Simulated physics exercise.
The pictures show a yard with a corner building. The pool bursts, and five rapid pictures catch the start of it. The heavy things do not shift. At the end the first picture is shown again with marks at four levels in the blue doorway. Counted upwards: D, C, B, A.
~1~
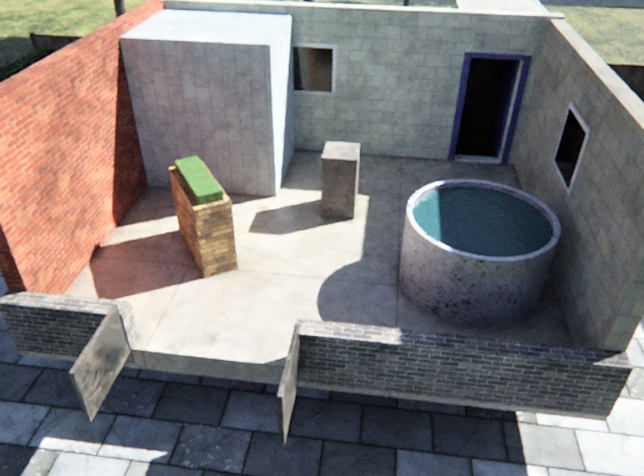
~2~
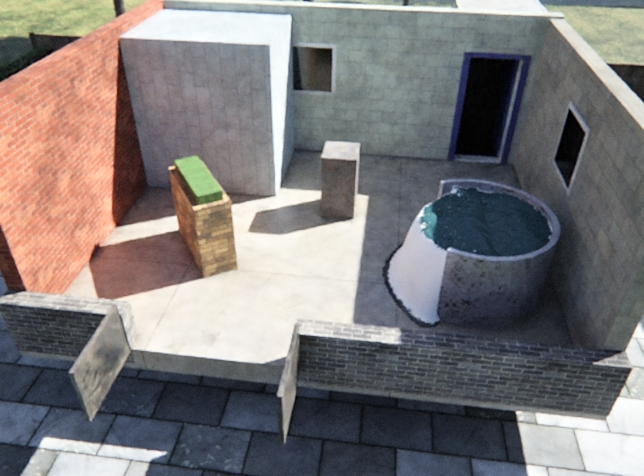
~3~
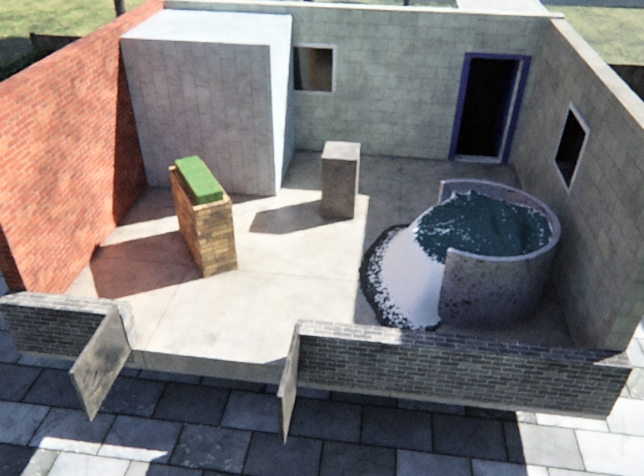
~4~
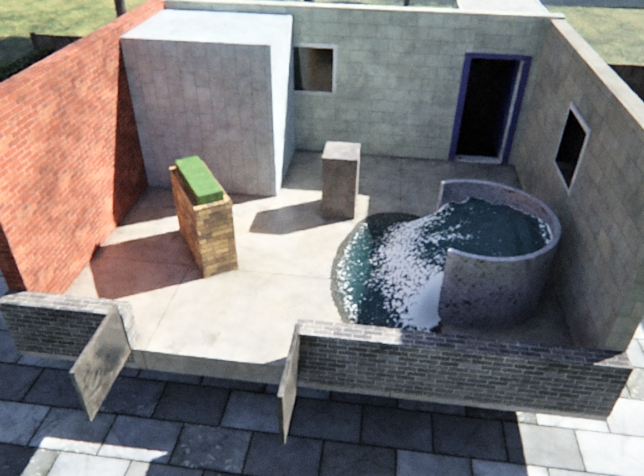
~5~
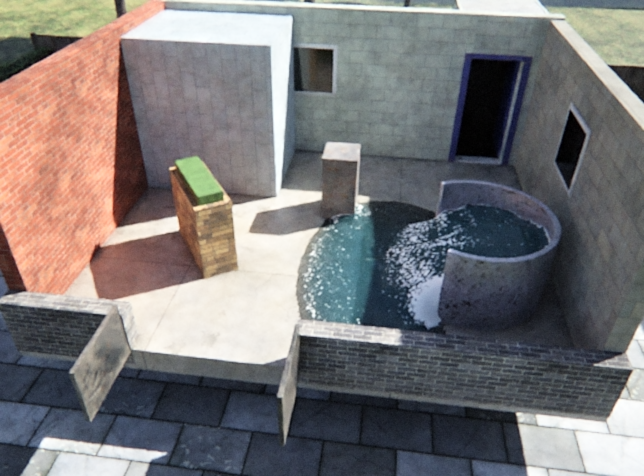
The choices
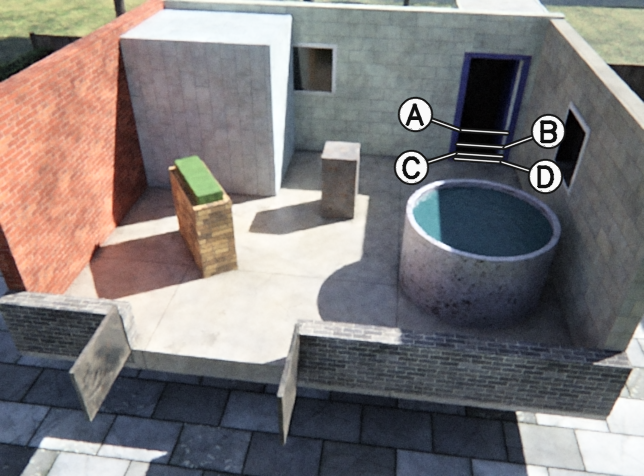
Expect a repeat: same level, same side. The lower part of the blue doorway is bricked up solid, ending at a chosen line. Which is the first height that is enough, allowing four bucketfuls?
D.
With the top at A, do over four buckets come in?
No.
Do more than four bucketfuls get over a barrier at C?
No.
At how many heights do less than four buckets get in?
All four.
In white, A at (483, 131); B at (480, 145); C at (478, 155); D at (477, 160); from the bottom up D, C, B, A.
Choosing A, nothing gets over.
Choosing B, nothing gets over.
Choosing C, nothing gets over.
Choosing D, a splash gets over, under a bucket.
